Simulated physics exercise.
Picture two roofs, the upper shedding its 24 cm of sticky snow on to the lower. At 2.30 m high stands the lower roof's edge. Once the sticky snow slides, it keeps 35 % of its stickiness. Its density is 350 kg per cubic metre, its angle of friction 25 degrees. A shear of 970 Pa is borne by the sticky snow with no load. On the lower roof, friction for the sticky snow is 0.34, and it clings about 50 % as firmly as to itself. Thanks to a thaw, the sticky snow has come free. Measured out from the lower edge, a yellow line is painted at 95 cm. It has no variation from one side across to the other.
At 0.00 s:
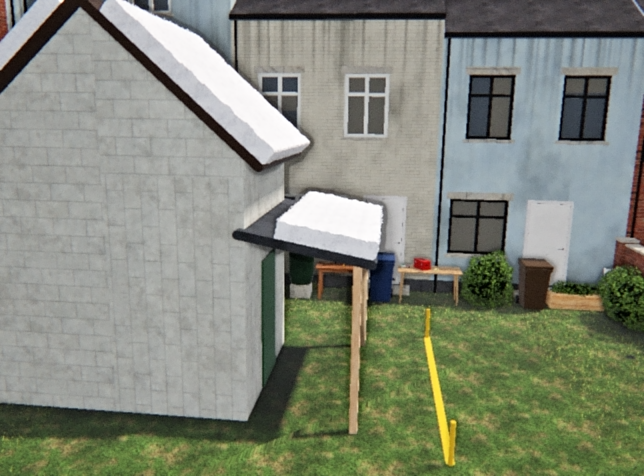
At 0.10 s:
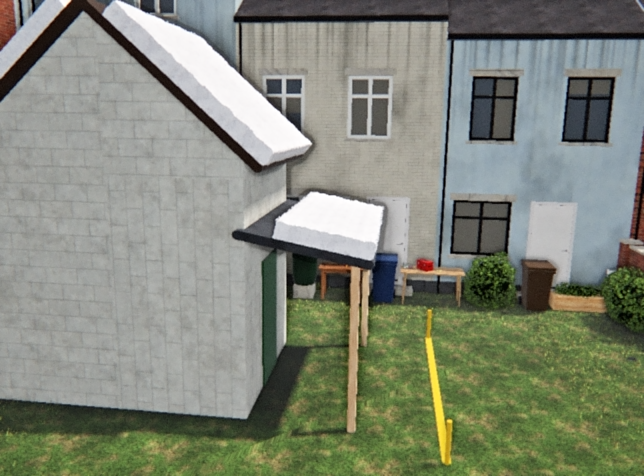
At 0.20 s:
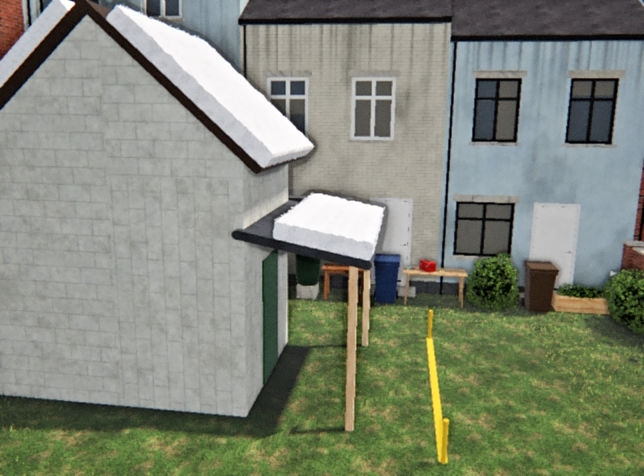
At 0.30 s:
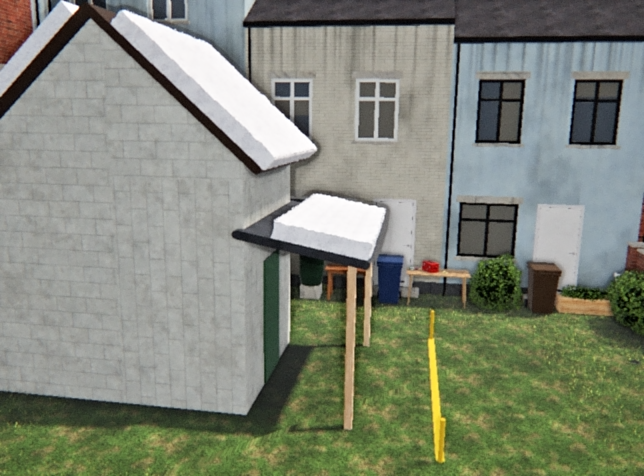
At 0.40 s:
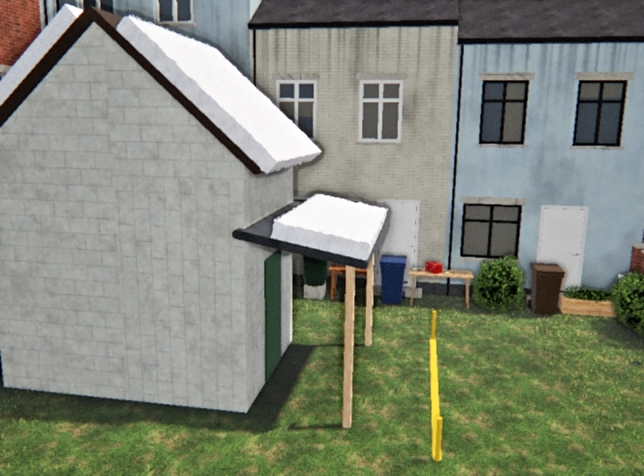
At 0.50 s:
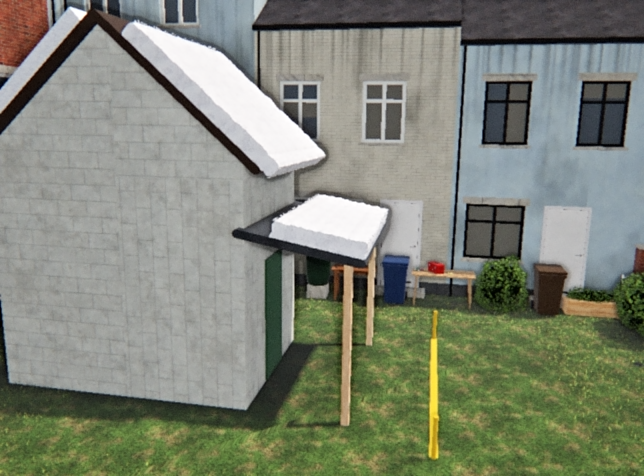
Snow on the upper roof creeps down in one piece, edging slightly over the eave.
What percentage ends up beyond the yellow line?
About 0 %.
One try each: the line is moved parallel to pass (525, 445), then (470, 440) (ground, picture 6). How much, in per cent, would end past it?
About 0 %, then about 0 %.
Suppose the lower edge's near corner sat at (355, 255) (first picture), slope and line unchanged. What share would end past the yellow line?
5 %.
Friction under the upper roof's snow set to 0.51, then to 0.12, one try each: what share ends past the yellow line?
Respectively near 8 % and near 40 %.
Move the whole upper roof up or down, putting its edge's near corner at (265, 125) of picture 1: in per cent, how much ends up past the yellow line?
That would come to around 20 %.
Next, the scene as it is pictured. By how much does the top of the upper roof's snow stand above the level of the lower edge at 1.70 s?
Height above lower edge: Approx. 1.7 m.
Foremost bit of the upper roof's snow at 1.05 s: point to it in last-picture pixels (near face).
I'd point to around (300, 217).
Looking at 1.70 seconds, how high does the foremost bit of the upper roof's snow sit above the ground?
Somewhere around 2.6 metres, I'd say.
By 1.05 s, none is below the lower edge and 0 % is past the line.
By 1.70 s, none is below the lower edge and 0 % is past the line.
By 2.35 s, none is below the lower edge and 0 % is past the line.
By 3.00 s, none is below the lower edge and 0 % is past the line.
By 4.10 s, at the end, none is below the lower edge and 0 % is past the line.
